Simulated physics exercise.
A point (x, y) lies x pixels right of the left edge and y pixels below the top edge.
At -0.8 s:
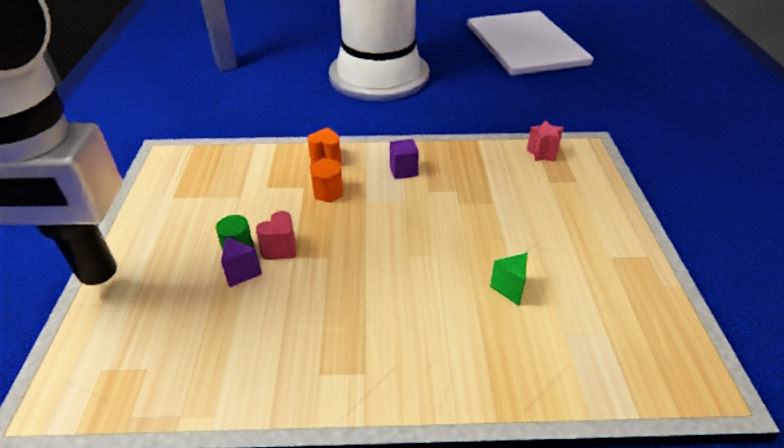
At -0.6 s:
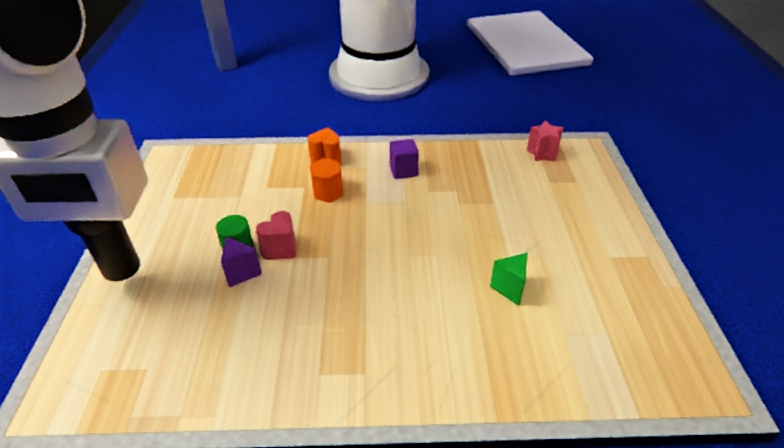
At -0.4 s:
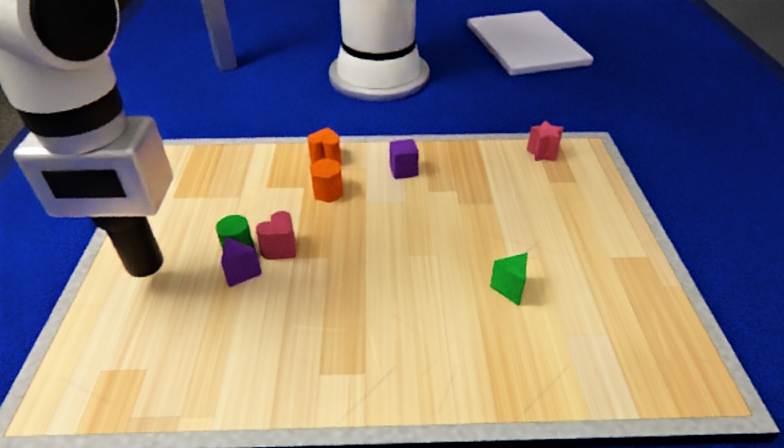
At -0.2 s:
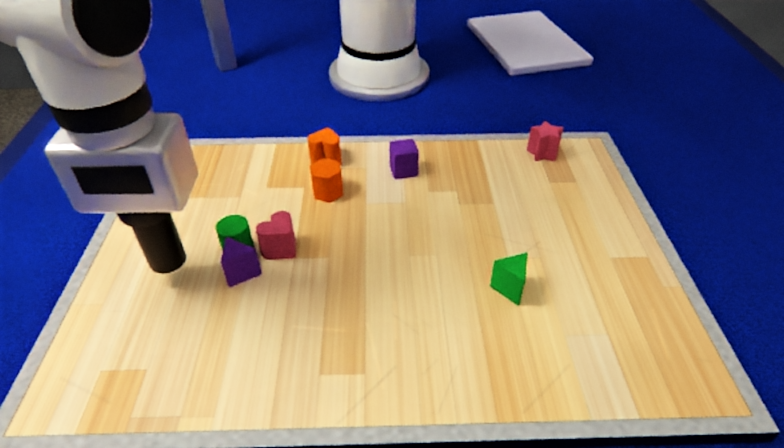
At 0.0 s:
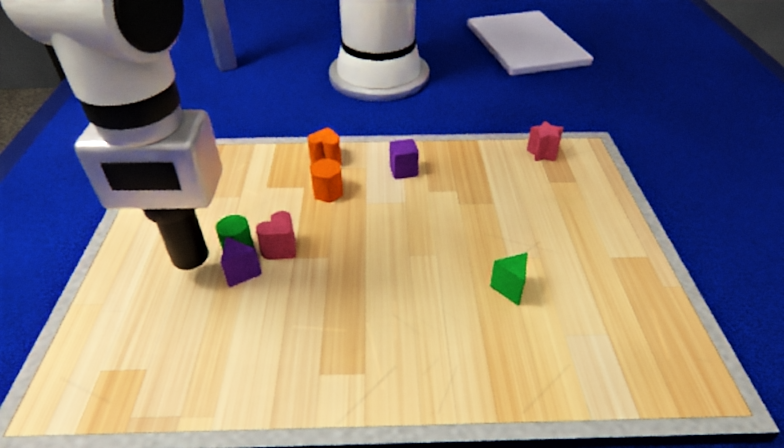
A pale wooden board with a grey border lies on a blue surface, seen from above at an angle by a still camera. A green cylinder, purple triangular block and pinkish-red heart cluster left of centre, with two orange blocks and a purple cube behind, a pink star far right and a green triangular block right. A white robotic arm slides its black rod rightward from the left edge towards the cluster, pushing nothing.
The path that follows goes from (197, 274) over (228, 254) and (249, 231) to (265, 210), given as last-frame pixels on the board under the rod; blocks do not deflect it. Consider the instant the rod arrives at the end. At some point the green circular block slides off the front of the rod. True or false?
True - the claim holds.
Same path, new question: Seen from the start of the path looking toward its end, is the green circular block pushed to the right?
In short: Yes.
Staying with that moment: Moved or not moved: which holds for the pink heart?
That block stays in place.
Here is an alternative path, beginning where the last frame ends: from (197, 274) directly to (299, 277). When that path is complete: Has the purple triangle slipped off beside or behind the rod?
I'd say no.
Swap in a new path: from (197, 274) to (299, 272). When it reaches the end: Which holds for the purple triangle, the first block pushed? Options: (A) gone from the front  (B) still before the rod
Correct choice: B.
What follows on the original path. One third of the way, rod at (223, 238); green circular block at (251, 214); purple triangle at (237, 247), turned 20° clockwise.
Two thirds of the way, rod at (246, 216); green circular block at (275, 198); purple triangle at (237, 246), turned 25° clockwise.
At the end, rod at (262, 194); green circular block at (290, 189); purple triangle at (237, 246), turned 25° clockwise; pink heart unmoved.
